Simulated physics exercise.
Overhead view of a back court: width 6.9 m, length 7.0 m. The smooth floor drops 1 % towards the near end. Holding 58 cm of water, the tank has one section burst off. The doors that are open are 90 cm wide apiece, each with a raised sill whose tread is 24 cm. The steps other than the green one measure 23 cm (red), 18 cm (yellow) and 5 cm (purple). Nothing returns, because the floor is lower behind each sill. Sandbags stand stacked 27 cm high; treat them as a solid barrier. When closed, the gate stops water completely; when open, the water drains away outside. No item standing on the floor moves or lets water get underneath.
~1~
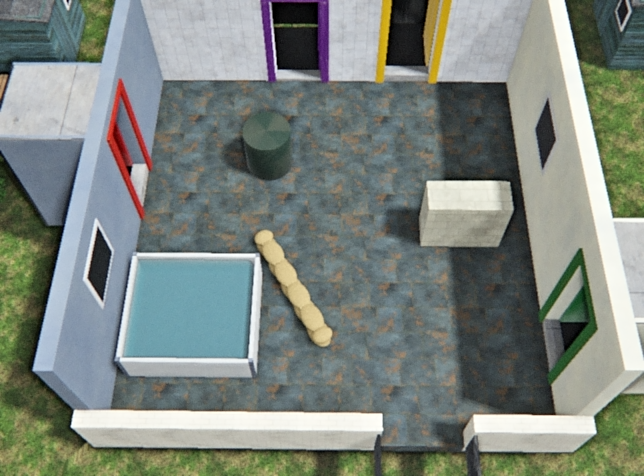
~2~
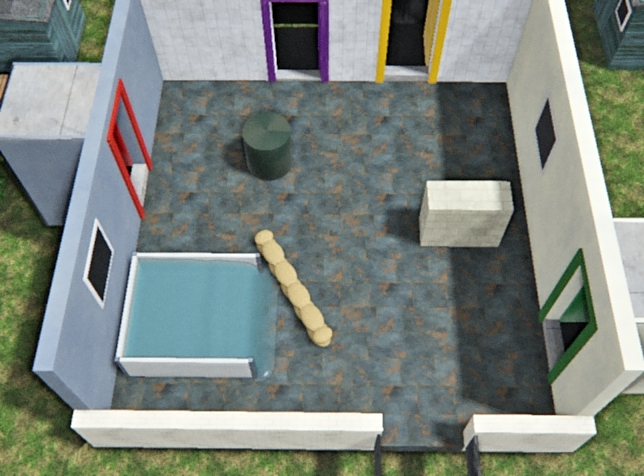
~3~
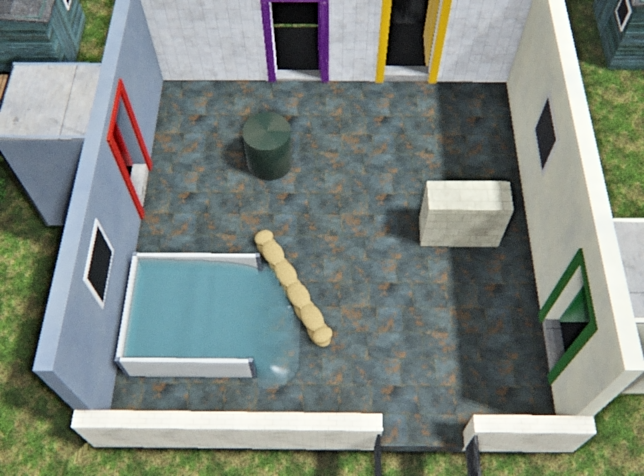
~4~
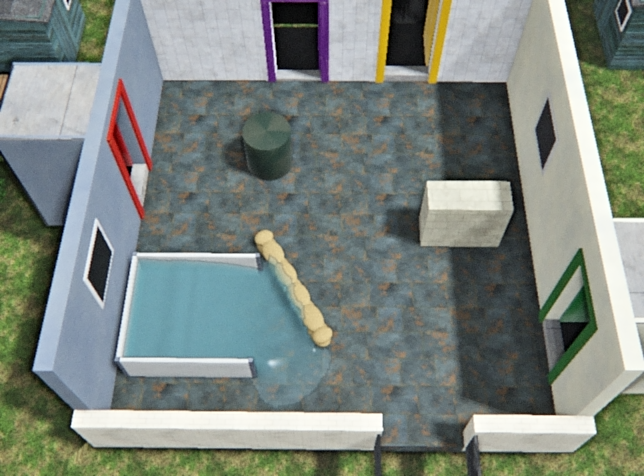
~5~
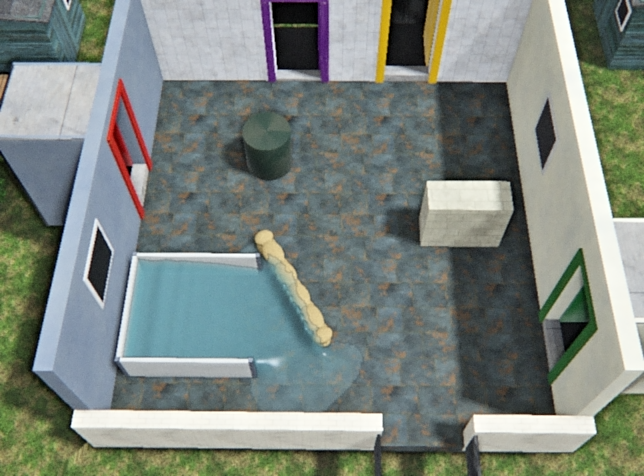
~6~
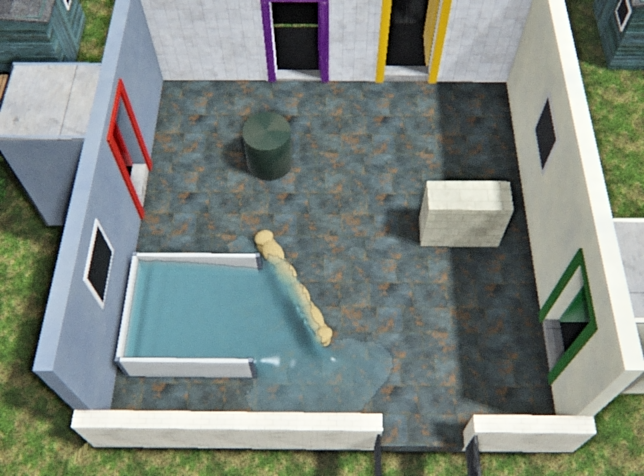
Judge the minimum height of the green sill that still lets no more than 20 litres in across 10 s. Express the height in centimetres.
My estimate is 12 cm.
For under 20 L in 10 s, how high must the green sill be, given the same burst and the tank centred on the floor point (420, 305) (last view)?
In that case about 33 cm.
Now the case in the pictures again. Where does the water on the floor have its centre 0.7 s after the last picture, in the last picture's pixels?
The water is centred near (248, 334).
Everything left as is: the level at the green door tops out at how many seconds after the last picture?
The level tops out near 2.8 seconds.
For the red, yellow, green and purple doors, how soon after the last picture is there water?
Arrival: Red 1.6 s, yellow 6.0 s, green 1.8 s, purple not in the 10 s.
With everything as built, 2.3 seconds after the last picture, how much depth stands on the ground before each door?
Depths in cm: Red 6, yellow 0, green 16, purple 0.
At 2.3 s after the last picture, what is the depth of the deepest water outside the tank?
Around 27 centimetres.
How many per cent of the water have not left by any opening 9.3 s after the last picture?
Close to 86 per cent is still present.
Then, 0.7 s after the last picture water covers 20 % of the floor, deepest (40 cm) near (279, 290); it has not reached the green door.
Then, 2.3 s after the last picture water covers 40 % of the floor, deepest (27 cm) near (554, 420); 16 cm at the green door, 0 litres in over its 15 cm sill.
Then, 9.3 s after the last picture water covers 80 % of the floor, deepest (9 cm) near (109, 426); 7 cm at the green door, 8 litres in over its 15 cm sill.
At the green door as built, the water peaked near 19 cm, 2.7 s after the last picture.
With a sill of 10.5 cm, 32 litres would have come in within the 10 s; with 14 cm, 11 litres. So under 20 litres takes about 12 cm.
